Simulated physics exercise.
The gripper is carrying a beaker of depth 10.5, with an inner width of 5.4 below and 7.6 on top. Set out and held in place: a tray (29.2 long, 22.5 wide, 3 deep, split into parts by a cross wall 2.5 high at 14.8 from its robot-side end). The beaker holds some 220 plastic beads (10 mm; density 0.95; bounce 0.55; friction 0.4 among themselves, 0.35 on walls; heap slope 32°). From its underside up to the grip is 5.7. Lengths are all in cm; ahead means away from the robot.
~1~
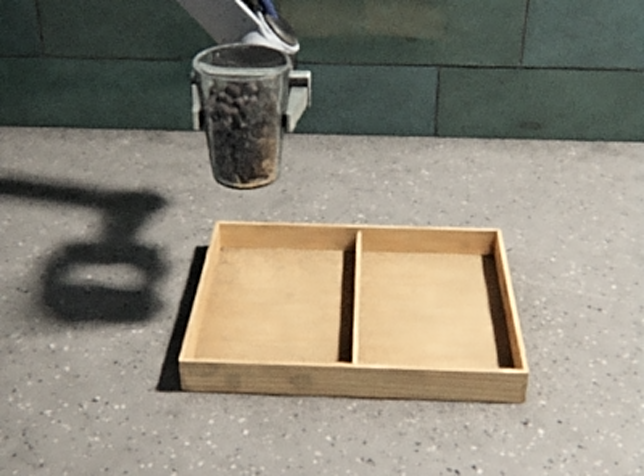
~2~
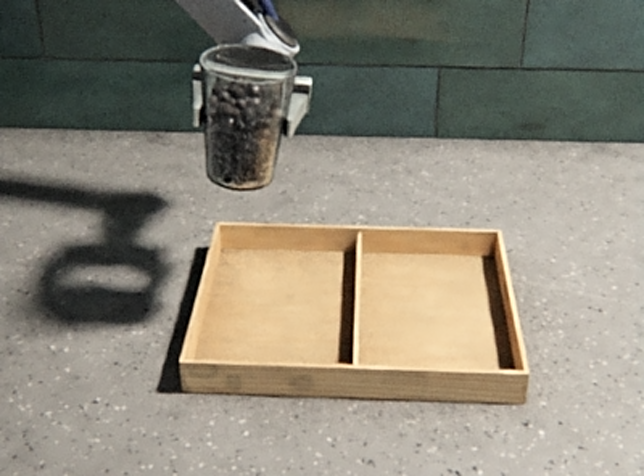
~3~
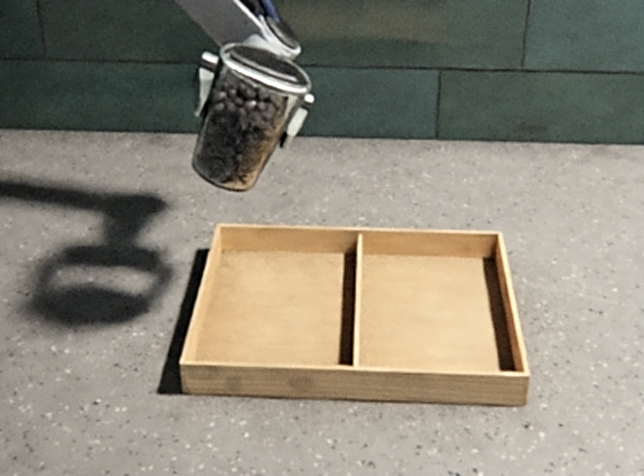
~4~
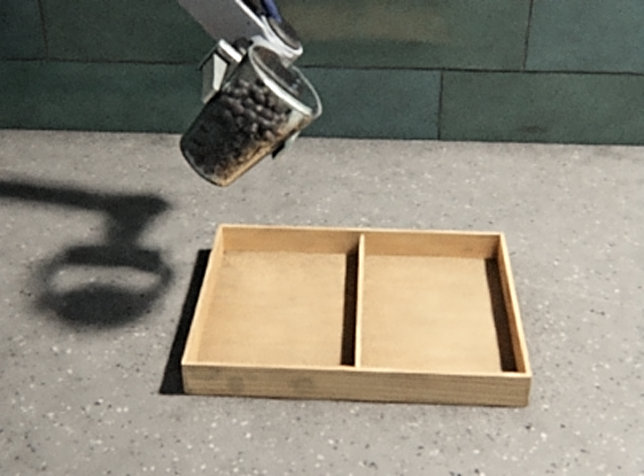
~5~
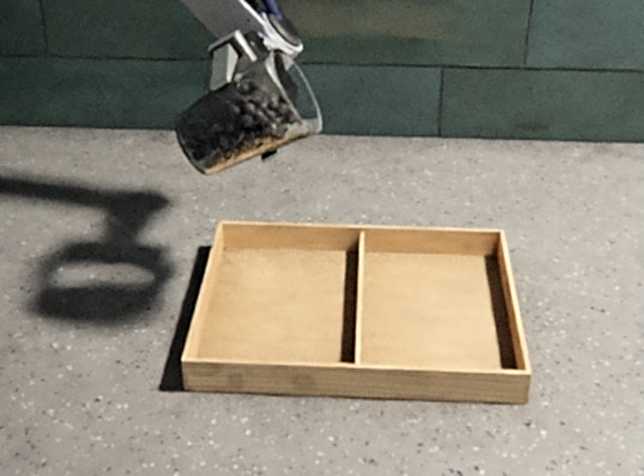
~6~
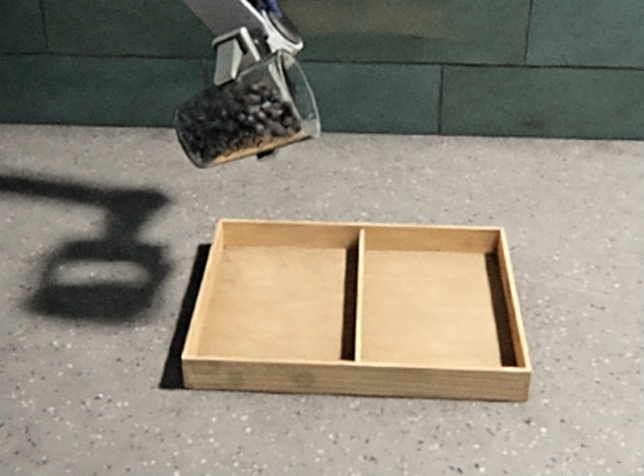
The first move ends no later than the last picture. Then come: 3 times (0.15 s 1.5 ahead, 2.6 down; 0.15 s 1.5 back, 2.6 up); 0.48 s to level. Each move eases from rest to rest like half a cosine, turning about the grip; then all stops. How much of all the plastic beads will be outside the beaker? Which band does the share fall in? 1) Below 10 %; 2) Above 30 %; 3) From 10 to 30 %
The answer is 1.
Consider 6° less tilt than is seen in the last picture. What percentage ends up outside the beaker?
Roughly 0 percent.
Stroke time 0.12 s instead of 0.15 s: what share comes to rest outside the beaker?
That would give around 0 per cent.
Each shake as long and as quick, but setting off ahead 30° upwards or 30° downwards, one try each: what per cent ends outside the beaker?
10 and 5 %.
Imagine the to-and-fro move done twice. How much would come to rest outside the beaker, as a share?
0 %.
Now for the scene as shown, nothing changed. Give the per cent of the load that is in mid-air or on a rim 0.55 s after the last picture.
I'd reckon close to 0 per cent.
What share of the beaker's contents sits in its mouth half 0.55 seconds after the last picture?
Some 40 percent is in that half.
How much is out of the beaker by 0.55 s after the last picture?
By then near 0 % is out.
Then, 0.55 s later, tilted 65° forward, highest piece 22 above the table; 223 in the beaker.
Then, 1.10 s later, tilted 40° forward, highest piece 23 above the table; 223 in the beaker.
Then, 1.58 s later, level, highest piece 25 above the table; 223 in the beaker.
Then, 2.63 s later, level, highest piece 25 above the table; 223 in the beaker.
At rest, 223 in the beaker. That is 0 % outside the beaker.
